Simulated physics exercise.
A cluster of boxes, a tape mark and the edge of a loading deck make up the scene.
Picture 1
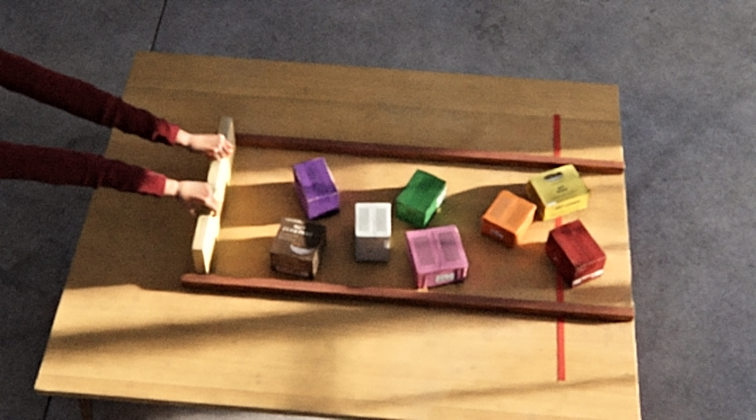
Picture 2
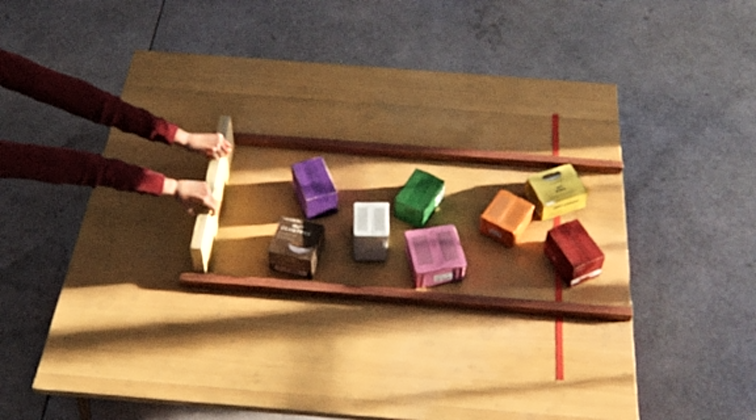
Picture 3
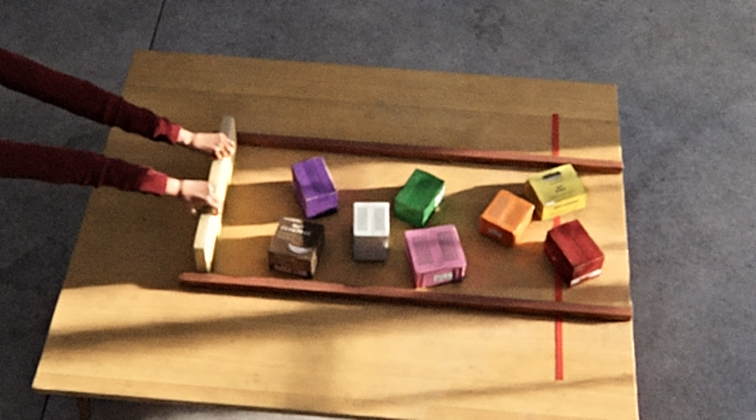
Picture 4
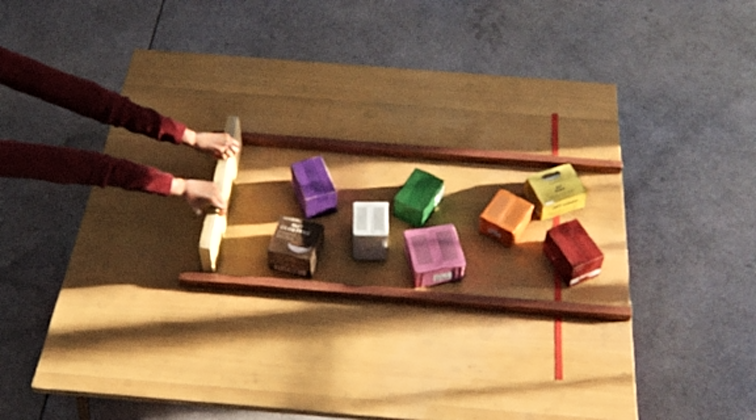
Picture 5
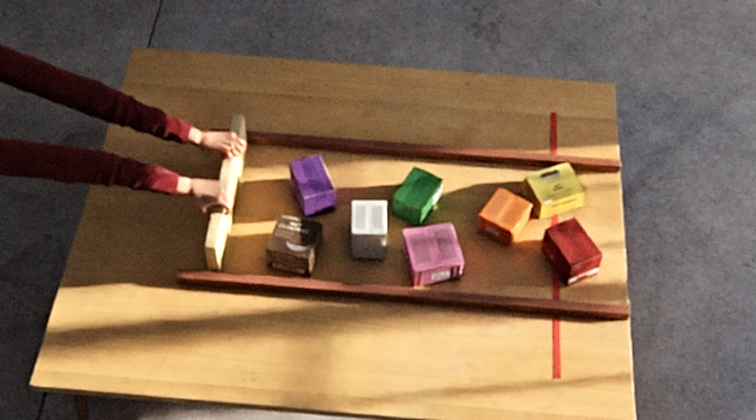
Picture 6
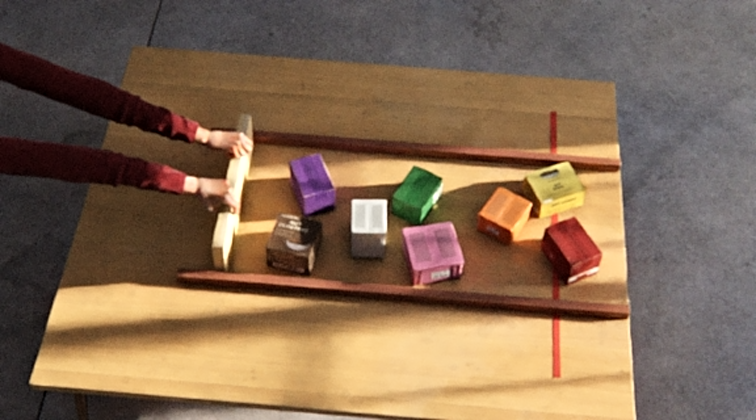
On a wooden tabletop, two hands in dark red sleeves slide a plank slightly right toward eight scattered coloured boxes, which stay still.
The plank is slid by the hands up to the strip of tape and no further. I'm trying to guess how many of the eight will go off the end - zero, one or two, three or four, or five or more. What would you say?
So the tally of ones that come down is three, perhaps four, really.
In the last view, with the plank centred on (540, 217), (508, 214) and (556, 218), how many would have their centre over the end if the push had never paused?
Taking the places in turn, the counts are 4, 1 and 4.
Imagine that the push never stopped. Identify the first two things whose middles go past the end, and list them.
In sequence, the red box and then the pink tote.
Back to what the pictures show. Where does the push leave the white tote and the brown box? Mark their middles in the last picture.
In the last picture they sit at about (621, 249) and about (580, 265).
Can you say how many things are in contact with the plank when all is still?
The answer is 2.
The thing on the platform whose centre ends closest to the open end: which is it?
White tote - nearest.
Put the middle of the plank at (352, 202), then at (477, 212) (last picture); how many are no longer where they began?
Note: First position 4; second position 8.
Soon after, none off yet; red box at rest near (571, 251); yellow box at rest near (554, 190); orange tote at rest near (504, 216).
After that, none off yet; red box at rest near (571, 251); yellow box at rest near (554, 190); orange tote moving near (506, 215).
And then, none off yet; red box displaced about its own width near (622, 242); yellow box displaced about its own width near (586, 184); orange tote displaced well along near (582, 221).
In the end, the number that fall off is three or four; gone, pink tote, orange tote, yellow box and red box.
